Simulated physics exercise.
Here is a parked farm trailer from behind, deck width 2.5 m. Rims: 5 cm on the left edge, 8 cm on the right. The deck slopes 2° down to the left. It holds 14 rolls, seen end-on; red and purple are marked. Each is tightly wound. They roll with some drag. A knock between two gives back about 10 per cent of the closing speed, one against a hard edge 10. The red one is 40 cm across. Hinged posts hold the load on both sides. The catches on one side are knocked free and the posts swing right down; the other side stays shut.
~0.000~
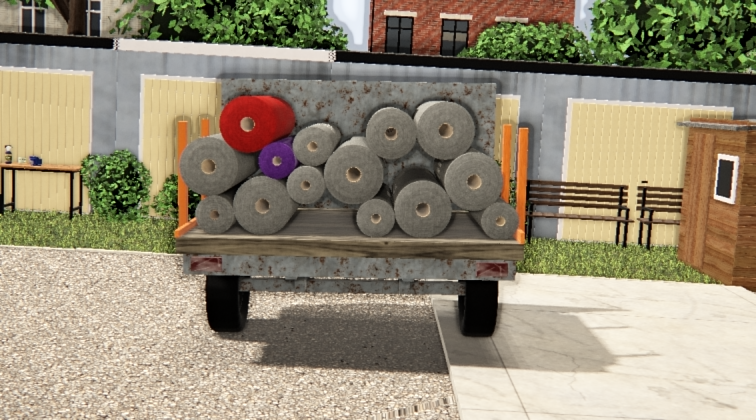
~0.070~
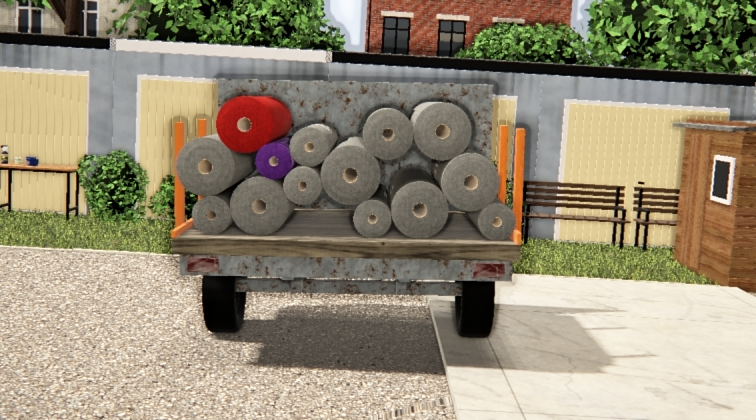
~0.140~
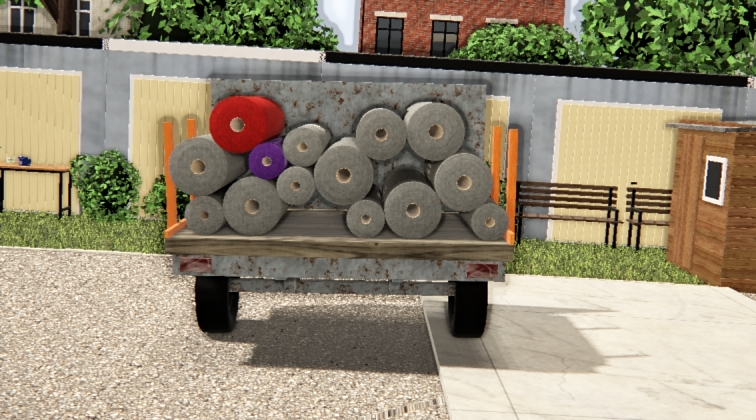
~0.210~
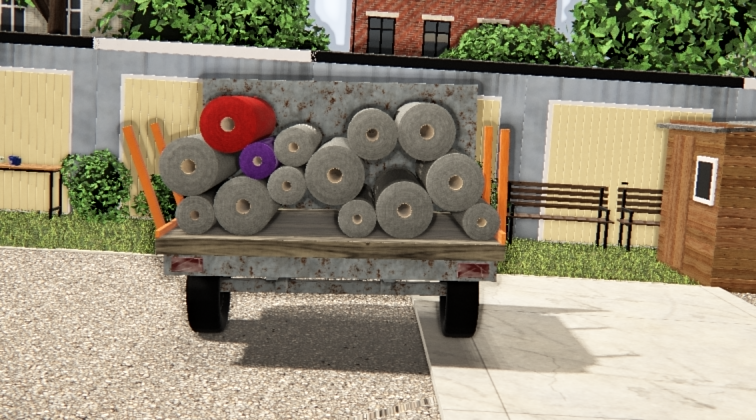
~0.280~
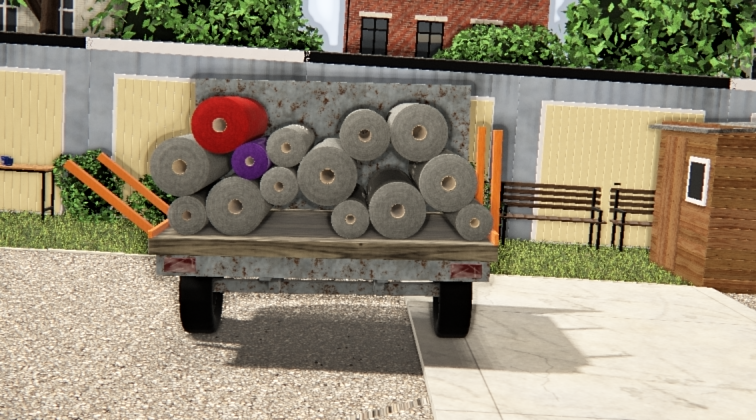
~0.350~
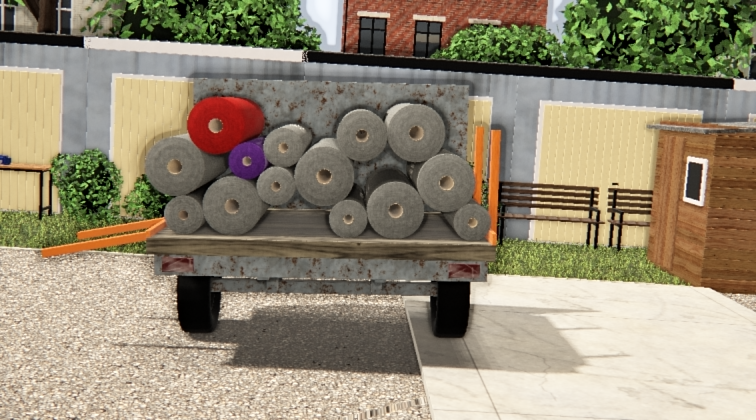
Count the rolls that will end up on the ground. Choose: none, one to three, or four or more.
The answer is one to three, which leaves 12 of 14.
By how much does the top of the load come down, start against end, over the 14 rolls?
Some 15 cm lower.
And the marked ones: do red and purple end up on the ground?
Red falls off; purple stays aboard.
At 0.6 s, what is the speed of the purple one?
About 0.2 m/s.
By 0.6 s, red is up on others, 35 cm from the left edge, rolling left; purple is up on others, 65 cm from the left edge, rolling left; 0 of 14 are off.
By 0.7 s, red is up on others, 30 cm from the left edge, rolling left; purple is up on others, 65 cm from the left edge, rolling left; 1 of 14 is off.
By 0.9 s, red is up on others, 5 cm from the left edge, rolling left; purple is up on others, 60 cm from the left edge; 1 of 14 is off.
By 1.1 s, red is dropping off the left side; purple is up on others, 60 cm from the left edge; 2 of 14 are off.
Finally (2.1 s), red is down on the left; purple is up on others, 60 cm from the left edge; 2 of 14 are off.
